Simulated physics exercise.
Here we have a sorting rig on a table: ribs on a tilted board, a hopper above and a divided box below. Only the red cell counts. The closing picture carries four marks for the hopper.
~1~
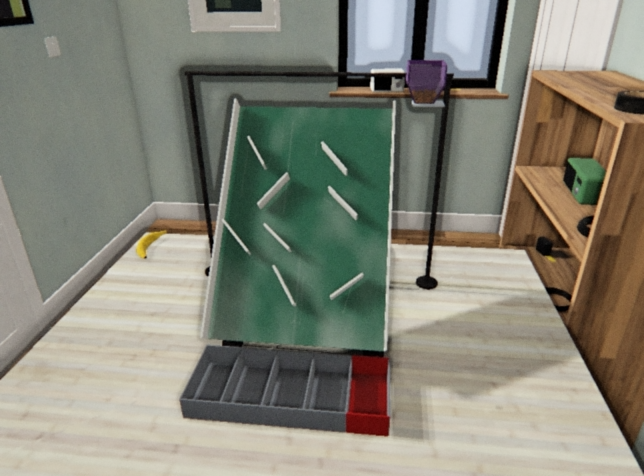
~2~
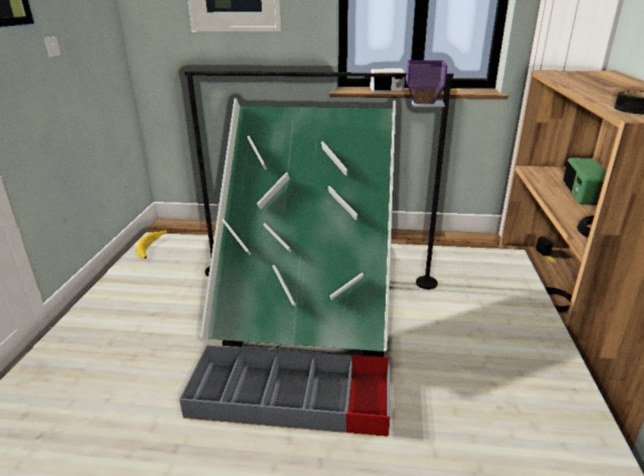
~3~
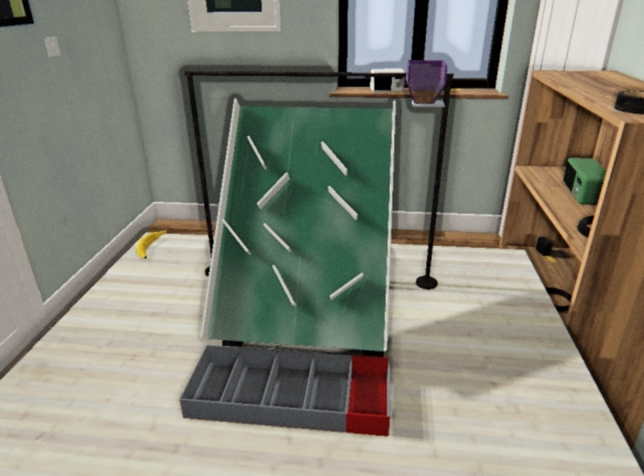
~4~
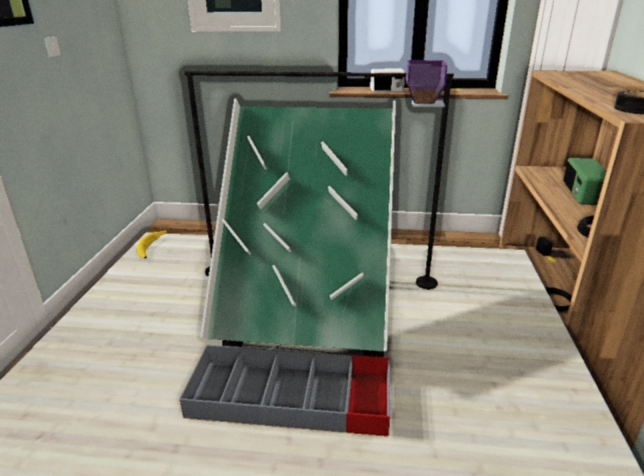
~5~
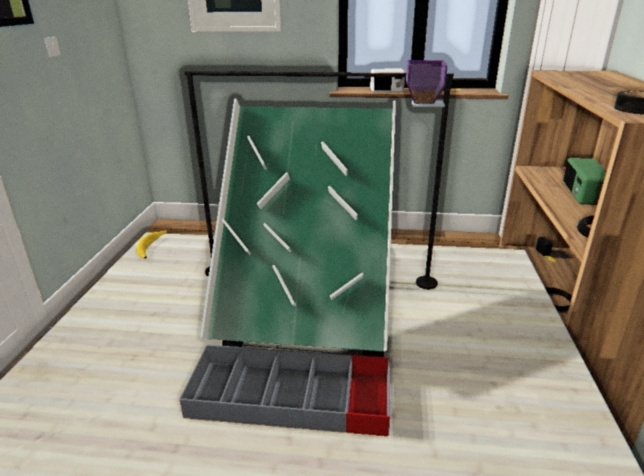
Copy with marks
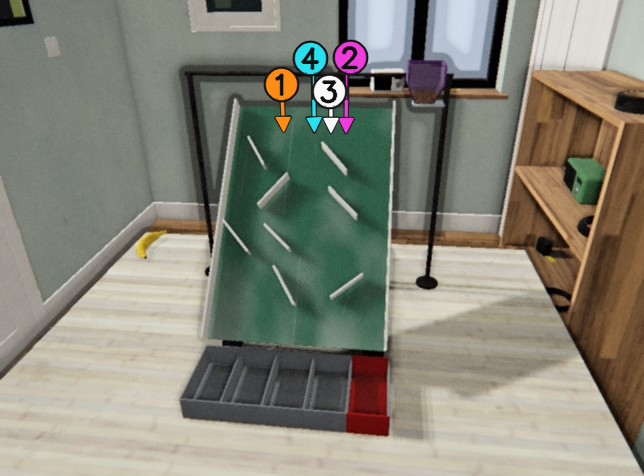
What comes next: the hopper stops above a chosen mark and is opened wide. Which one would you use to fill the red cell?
Best: 2.
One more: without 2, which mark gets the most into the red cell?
That is mark 3.
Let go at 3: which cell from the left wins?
It is the fifth one.
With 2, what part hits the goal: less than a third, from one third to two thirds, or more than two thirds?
It is more than two thirds.
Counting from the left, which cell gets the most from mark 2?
The fifth from the left.
On the marked copy, mark 1 meets the board at (283, 126); mark 2 meets the board at (346, 127); mark 3 meets the board at (330, 127); mark 4 meets the board at (314, 126).
With 1, just a few in the red cell, almost all in other cells, about a tenth outside the box.
With 2, the larger part in the red cell, about a tenth in other cells, about a tenth outside the box.
With 3, roughly two thirds in the red cell, roughly a quarter in other cells, about a tenth outside the box.
With 4, about a tenth in the red cell, the larger part in other cells, about a tenth outside the box.
